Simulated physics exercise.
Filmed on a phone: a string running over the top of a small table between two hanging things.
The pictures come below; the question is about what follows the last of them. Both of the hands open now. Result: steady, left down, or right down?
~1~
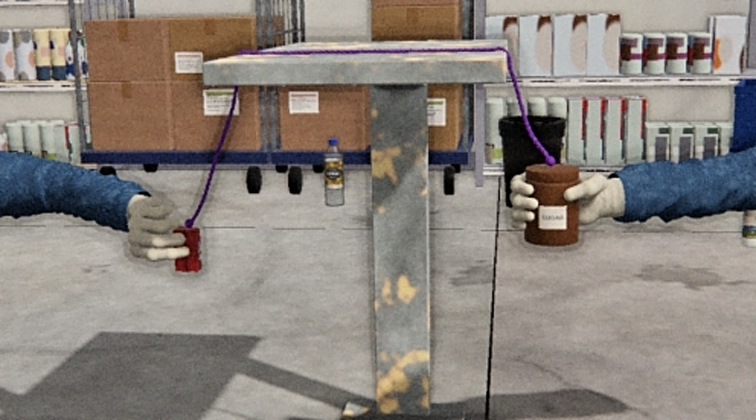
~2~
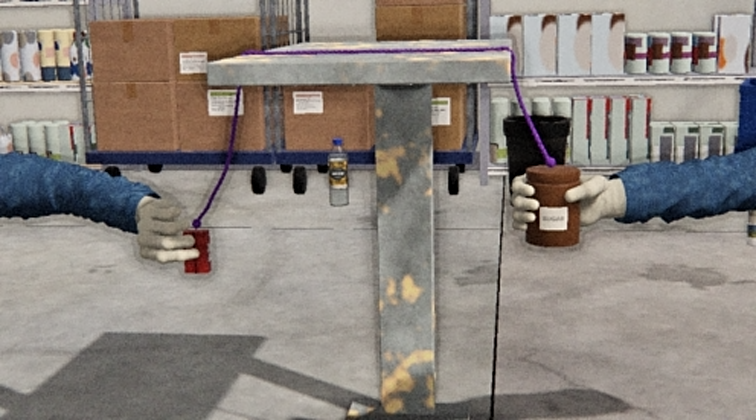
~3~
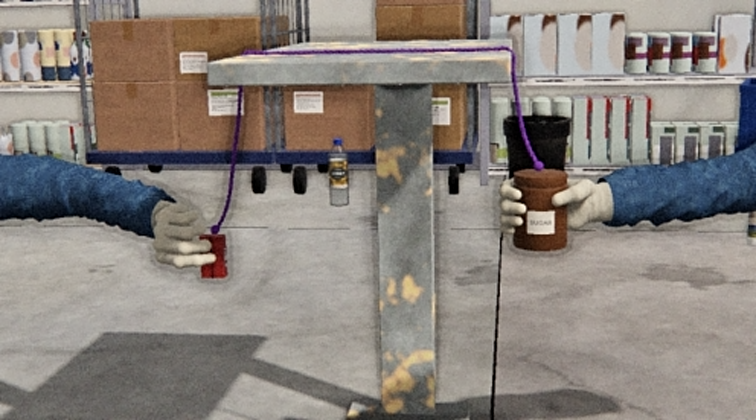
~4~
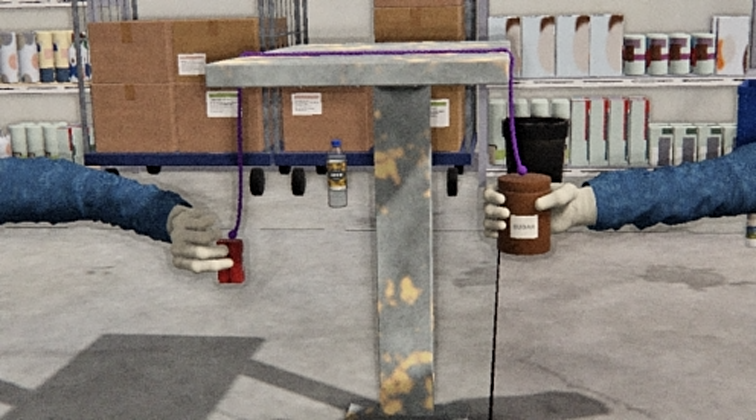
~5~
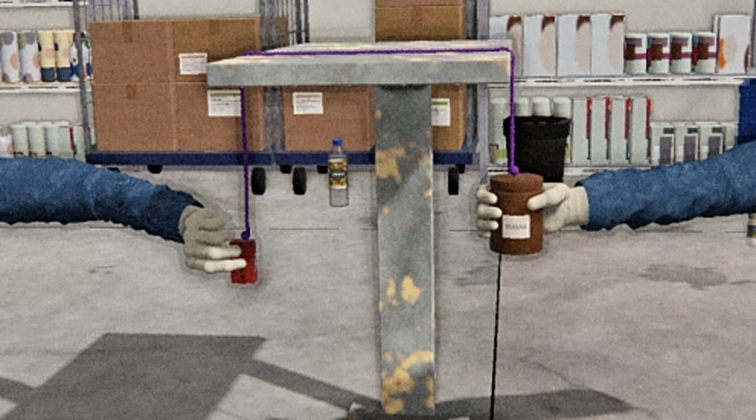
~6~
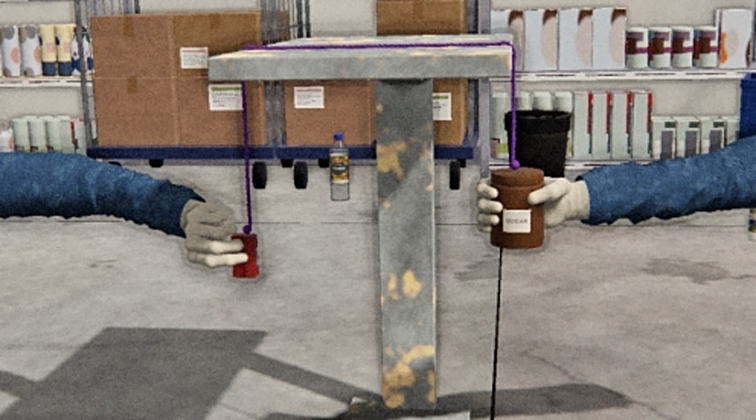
Watch this: It heads off rightwards.
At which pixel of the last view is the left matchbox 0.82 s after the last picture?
By that point it has got to (671, 390).
Then, 0.48 s on from there, left matchbox pulled up onto the top; right jar down on the floor.
Then, 0.82 s on from there, left matchbox down on the floor near (671, 390); right jar down on the floor.
In the end, left matchbox down on the floor near (396, 336); right jar down on the floor. The string slides rightwards.
